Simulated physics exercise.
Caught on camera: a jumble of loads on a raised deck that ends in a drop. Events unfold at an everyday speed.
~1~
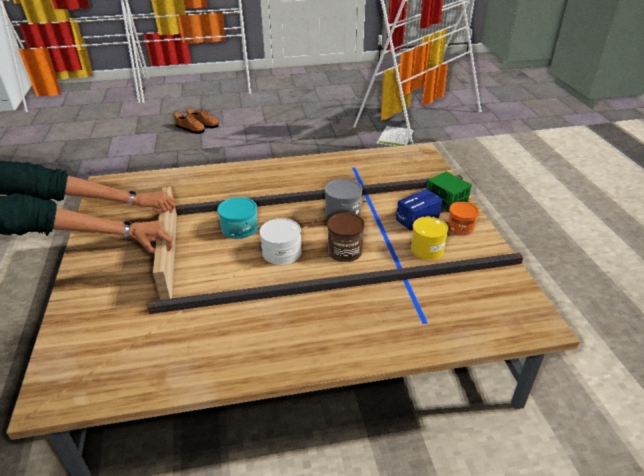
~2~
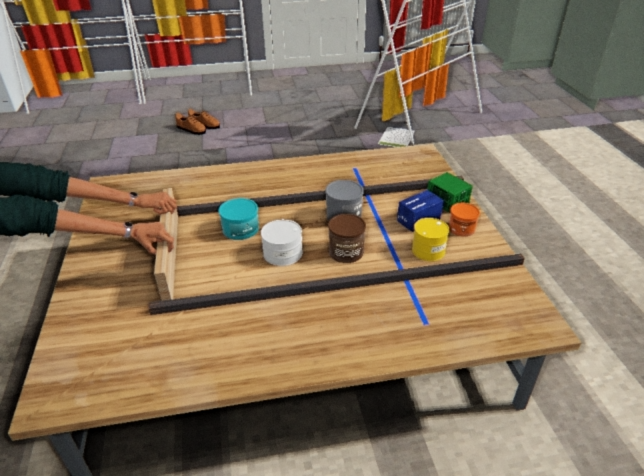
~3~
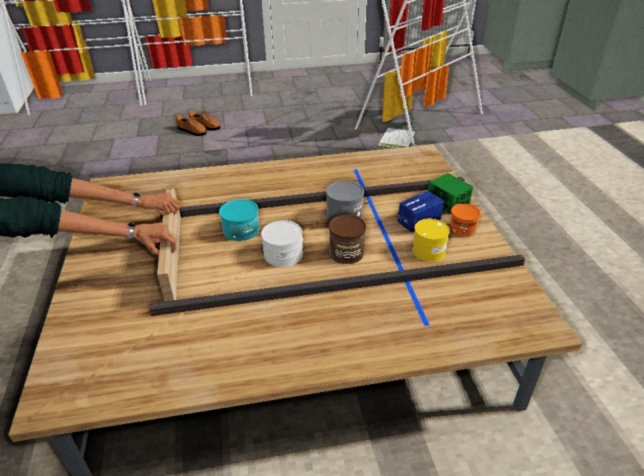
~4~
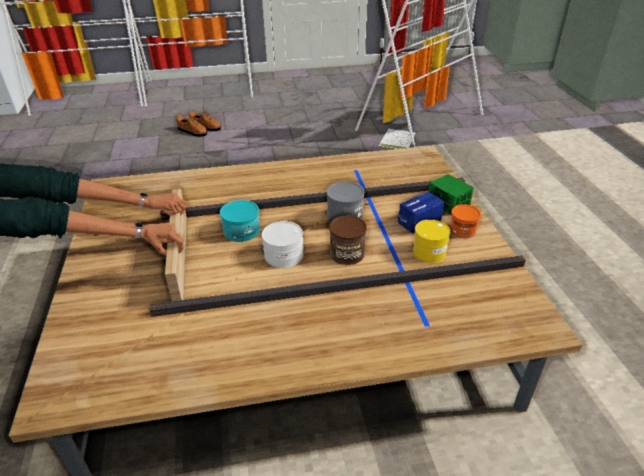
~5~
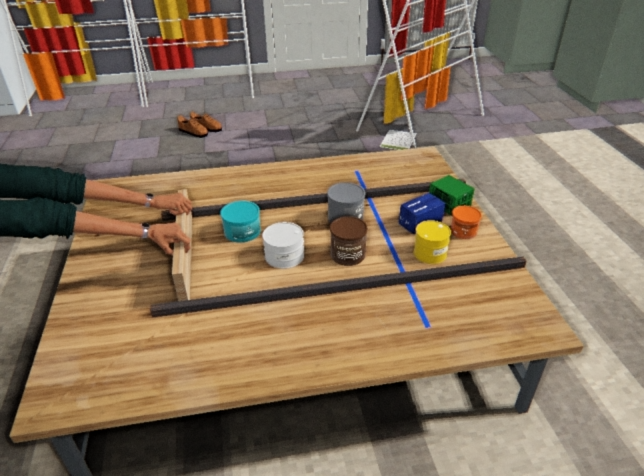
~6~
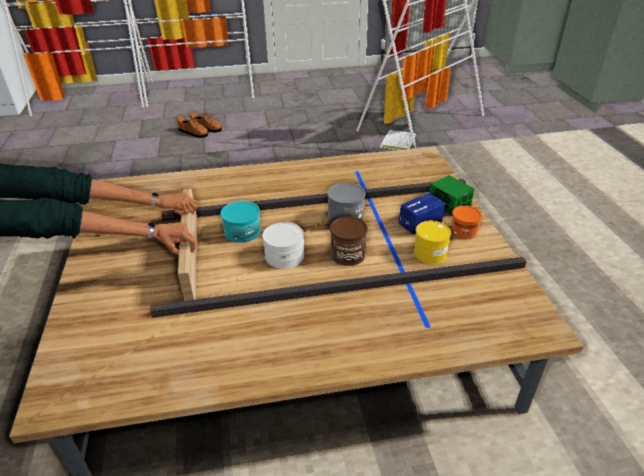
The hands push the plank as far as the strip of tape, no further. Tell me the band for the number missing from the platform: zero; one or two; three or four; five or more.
That band is zero.
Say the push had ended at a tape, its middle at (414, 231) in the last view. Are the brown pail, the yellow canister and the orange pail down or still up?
Looking at each: The brown pail remains on top, the yellow canister remains on top, the orange pail remains on top.
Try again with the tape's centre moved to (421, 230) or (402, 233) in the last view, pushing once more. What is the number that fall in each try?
It would be 1 and 0.
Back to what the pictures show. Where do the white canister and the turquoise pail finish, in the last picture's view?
The white canister stops around (408, 229); the turquoise pail around (394, 203).
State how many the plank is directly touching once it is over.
All in all, 2.
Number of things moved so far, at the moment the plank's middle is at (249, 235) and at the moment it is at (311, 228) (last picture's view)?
Tally at point one: 1; at point two: 4.
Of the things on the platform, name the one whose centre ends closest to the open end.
That's the green crate.
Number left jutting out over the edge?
The total here is 0.
Early on, none off yet; green crate at rest near (451, 195); orange pail at rest near (466, 223); blue parcel at rest near (422, 214).
Finally, the number that fall off is zero.
